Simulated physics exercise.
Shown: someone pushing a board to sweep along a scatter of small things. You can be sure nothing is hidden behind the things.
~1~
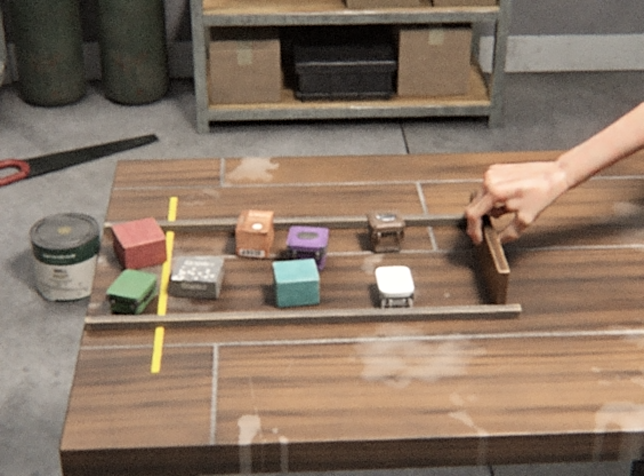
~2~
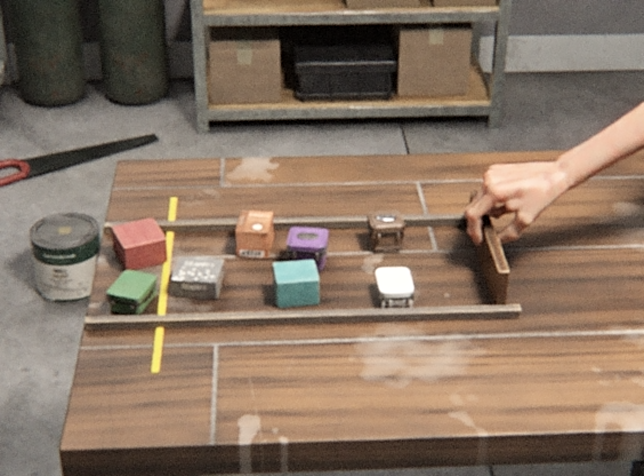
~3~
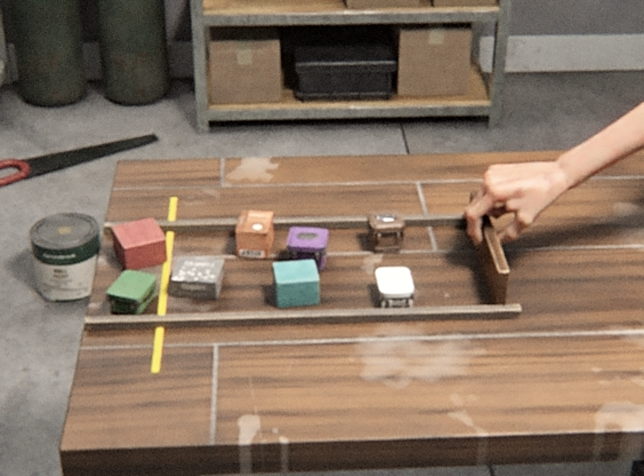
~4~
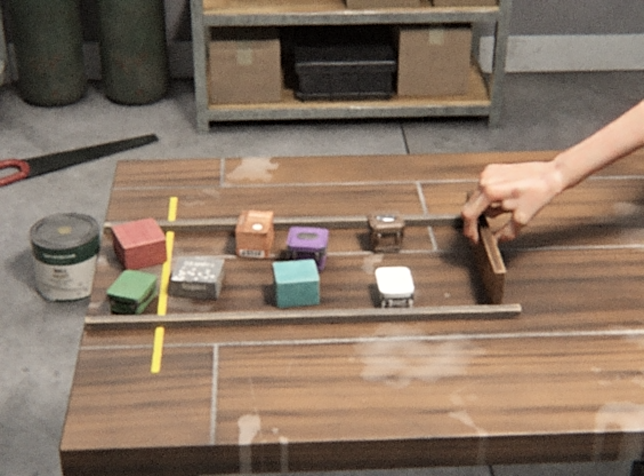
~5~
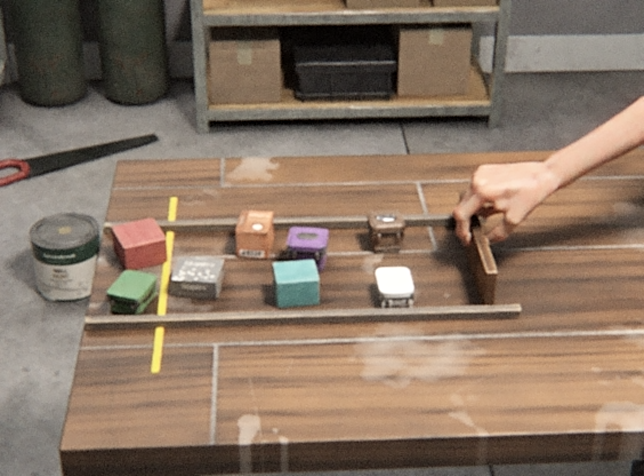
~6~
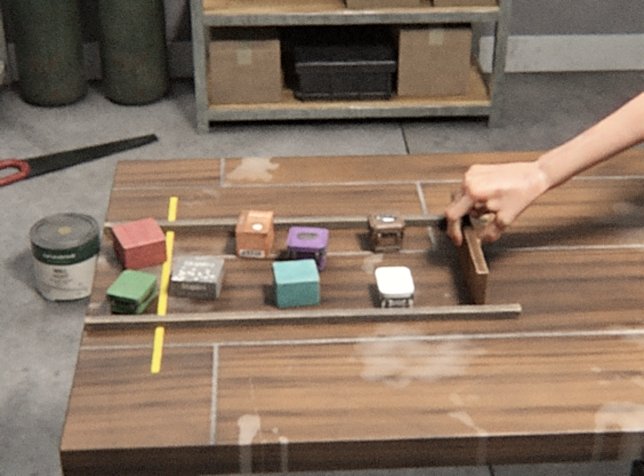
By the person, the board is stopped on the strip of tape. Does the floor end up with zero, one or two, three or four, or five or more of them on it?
It ends up with three or four.
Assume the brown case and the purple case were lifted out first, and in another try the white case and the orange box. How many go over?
First 2, second 1.
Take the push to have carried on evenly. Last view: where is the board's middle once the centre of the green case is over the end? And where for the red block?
The middle is at (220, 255) when it's the green case, and at (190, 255) when it's the red block.
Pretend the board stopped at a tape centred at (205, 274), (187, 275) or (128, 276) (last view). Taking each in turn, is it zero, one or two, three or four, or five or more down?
In order of the three spots, it's one to two, then one or two, then more than four.
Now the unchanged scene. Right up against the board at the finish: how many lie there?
The figure is 3.
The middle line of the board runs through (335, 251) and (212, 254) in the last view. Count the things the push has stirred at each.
By the first moment it's 3, by the second it's 8.
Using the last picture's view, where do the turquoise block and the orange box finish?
(109, 287) and (117, 236), approximately.
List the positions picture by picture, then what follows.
In the first frame, green case (133, 294); red block (140, 244); grey box (198, 277); board (487, 247); tape (166, 275).
In the second frame, red block (140, 244); orange box (255, 234).
In the third frame, grey box (198, 278); board (487, 247).
In the fourth frame, green case (133, 294); brown case (386, 231).
In the fifth frame, red block (140, 244); white case (394, 289).
In the sixth frame, green case (133, 294); red block (140, 244); grey box (198, 278); board (467, 248); tape (166, 275).
A little later, none off yet; green case at rest near (133, 294); red block at rest near (140, 244); grey box at rest near (198, 278).
When it is over, the number that fall off is three or four; down, grey box, red block and green case.
